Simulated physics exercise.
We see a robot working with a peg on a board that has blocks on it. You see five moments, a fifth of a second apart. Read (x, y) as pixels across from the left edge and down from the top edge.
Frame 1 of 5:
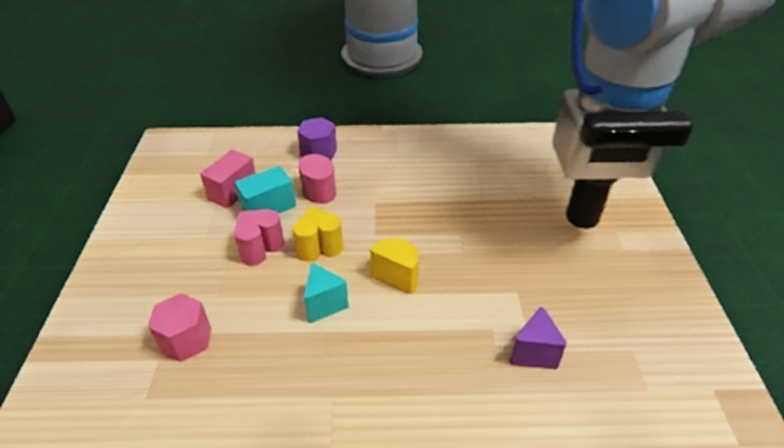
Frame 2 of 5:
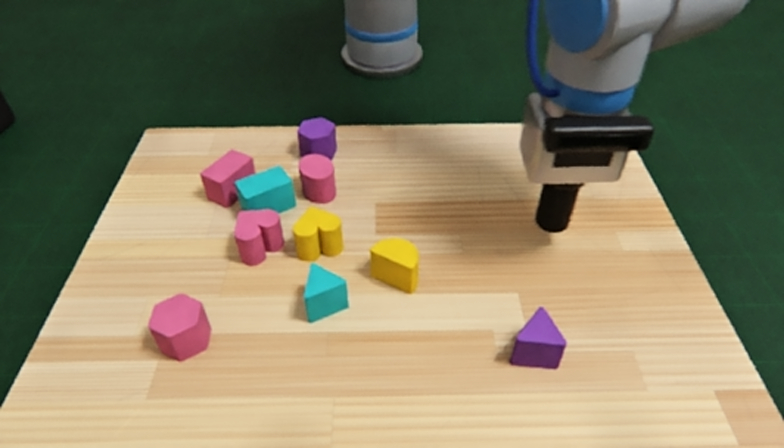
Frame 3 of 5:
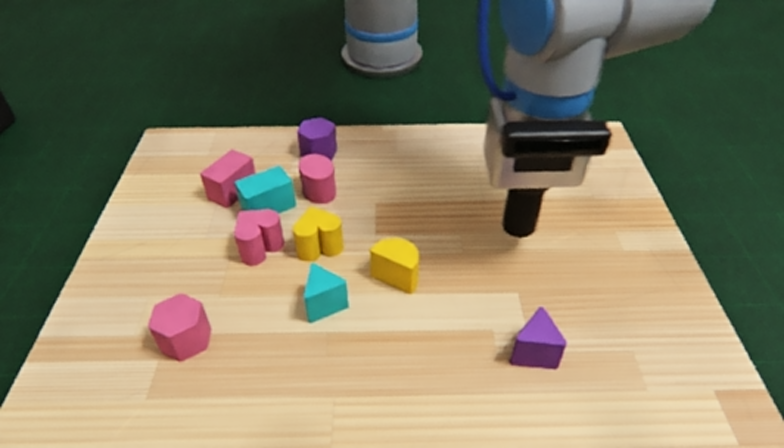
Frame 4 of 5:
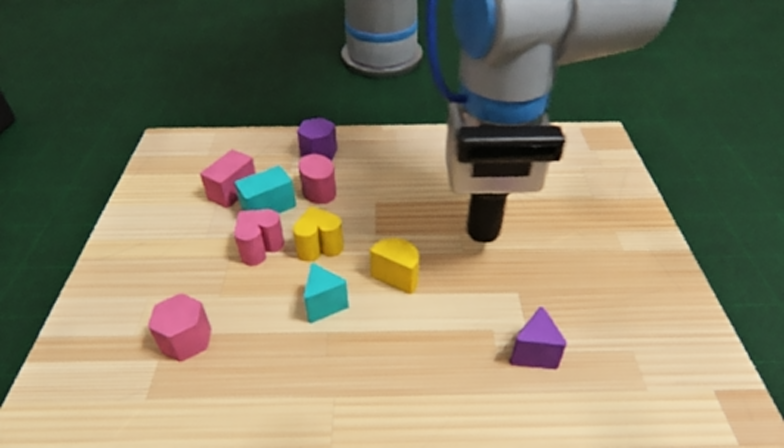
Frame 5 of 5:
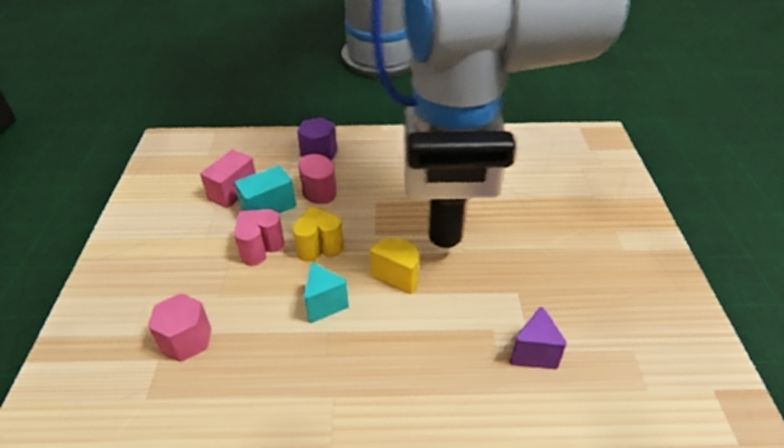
A robot arm holding a black peg moves steadily left across the wooden board, nearing the yellow D-shaped block, while the pink, turquoise, yellow and purple blocks all stay where they are.
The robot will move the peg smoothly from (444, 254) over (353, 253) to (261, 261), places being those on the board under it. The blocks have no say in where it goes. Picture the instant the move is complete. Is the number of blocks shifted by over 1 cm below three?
Yes, it checks out.
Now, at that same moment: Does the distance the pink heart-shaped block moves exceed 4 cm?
Going by the path, yes.
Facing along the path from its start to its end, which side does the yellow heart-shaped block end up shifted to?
Towards the right-hand side.
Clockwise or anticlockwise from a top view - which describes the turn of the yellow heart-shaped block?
Looking down, my answer is that the yellow heart-shaped block rotates clockwise.
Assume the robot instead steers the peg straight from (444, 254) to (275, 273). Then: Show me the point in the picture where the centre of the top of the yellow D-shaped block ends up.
It ends at (372, 264).
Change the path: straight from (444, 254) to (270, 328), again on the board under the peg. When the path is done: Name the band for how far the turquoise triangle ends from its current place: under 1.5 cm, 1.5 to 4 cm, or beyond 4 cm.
The distance will be above 4 cm.
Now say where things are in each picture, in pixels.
The first picture shows tip of the peg (582, 219), middles of tops, pink heart-shaped block (254, 222), yellow heart-shaped block (316, 221), turquoise triangle (321, 280), yellow D-shaped block (397, 251).
The second picture shows peg (552, 223), nothing pushed.
The third picture shows peg (519, 227), nothing pushed.
The fourth picture shows peg (483, 232), nothing pushed.
The fifth picture shows peg (445, 237), pink heart-shaped block (254, 222), yellow heart-shaped block (316, 221), turquoise triangle (321, 280), yellow D-shaped block (397, 251).
What follows on the original path. One third of the way, peg (382, 236); yellow D-shaped block (394, 252).
Two thirds of the way, peg (320, 239); pink heart-shaped block (241, 219), turned 30° anticlockwise; yellow heart-shaped block (282, 218), turned 20° clockwise; yellow D-shaped block (394, 252).
At the end, peg (257, 245); pink heart-shaped block (210, 210), turned 60° anticlockwise; yellow heart-shaped block (243, 211), turned 90° clockwise; turquoise triangle unmoved; yellow D-shaped block (394, 252).
